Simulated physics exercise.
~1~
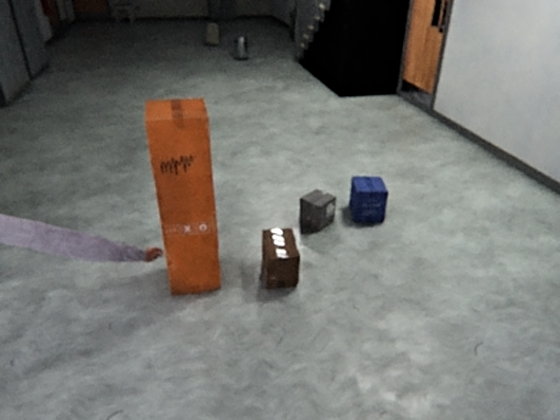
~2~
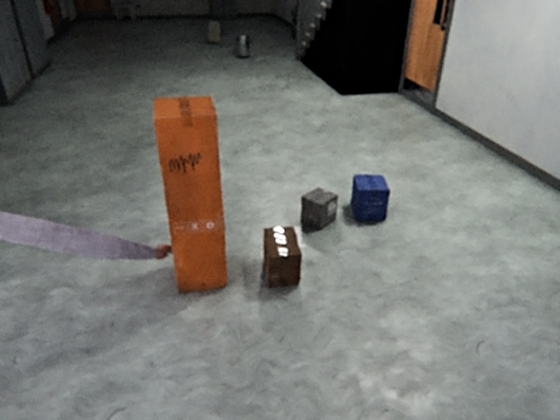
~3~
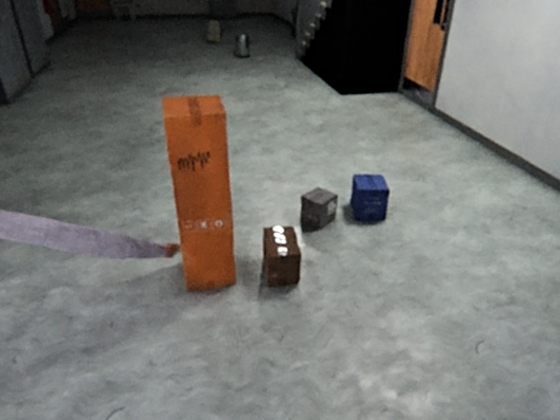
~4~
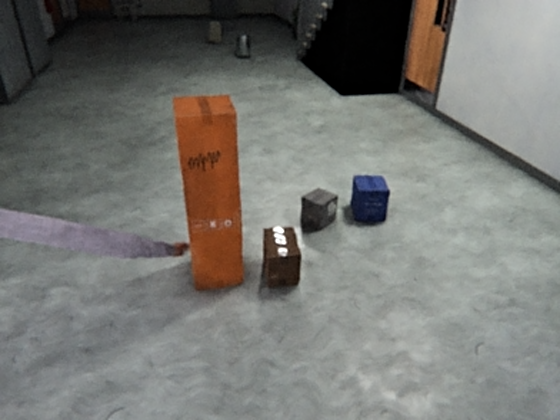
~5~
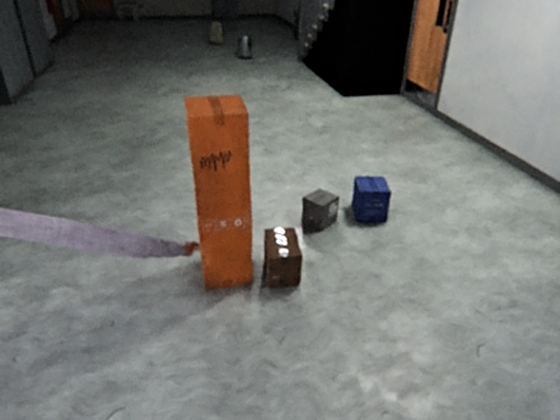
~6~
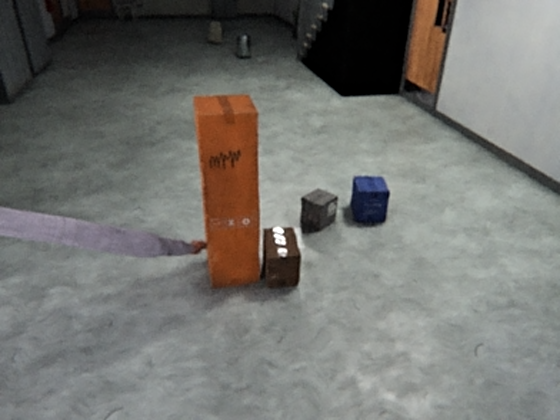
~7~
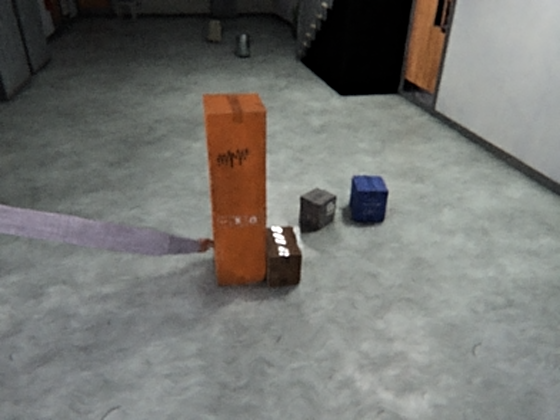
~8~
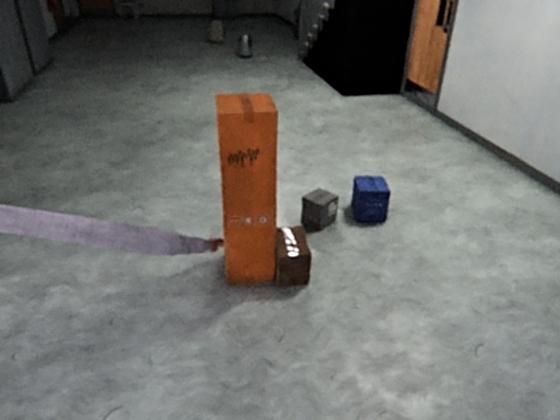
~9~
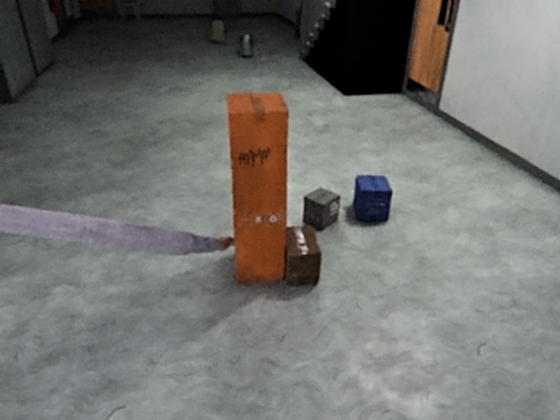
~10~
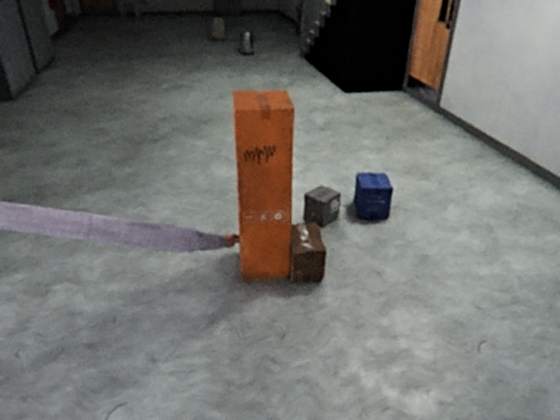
The video shows a hand slowly pushing a tall orange box to the right across a grey floor until it meets a small brown parcel and shifts it slightly right. The orange box stays upright, while the grey and blue boxes nearby remain in place.
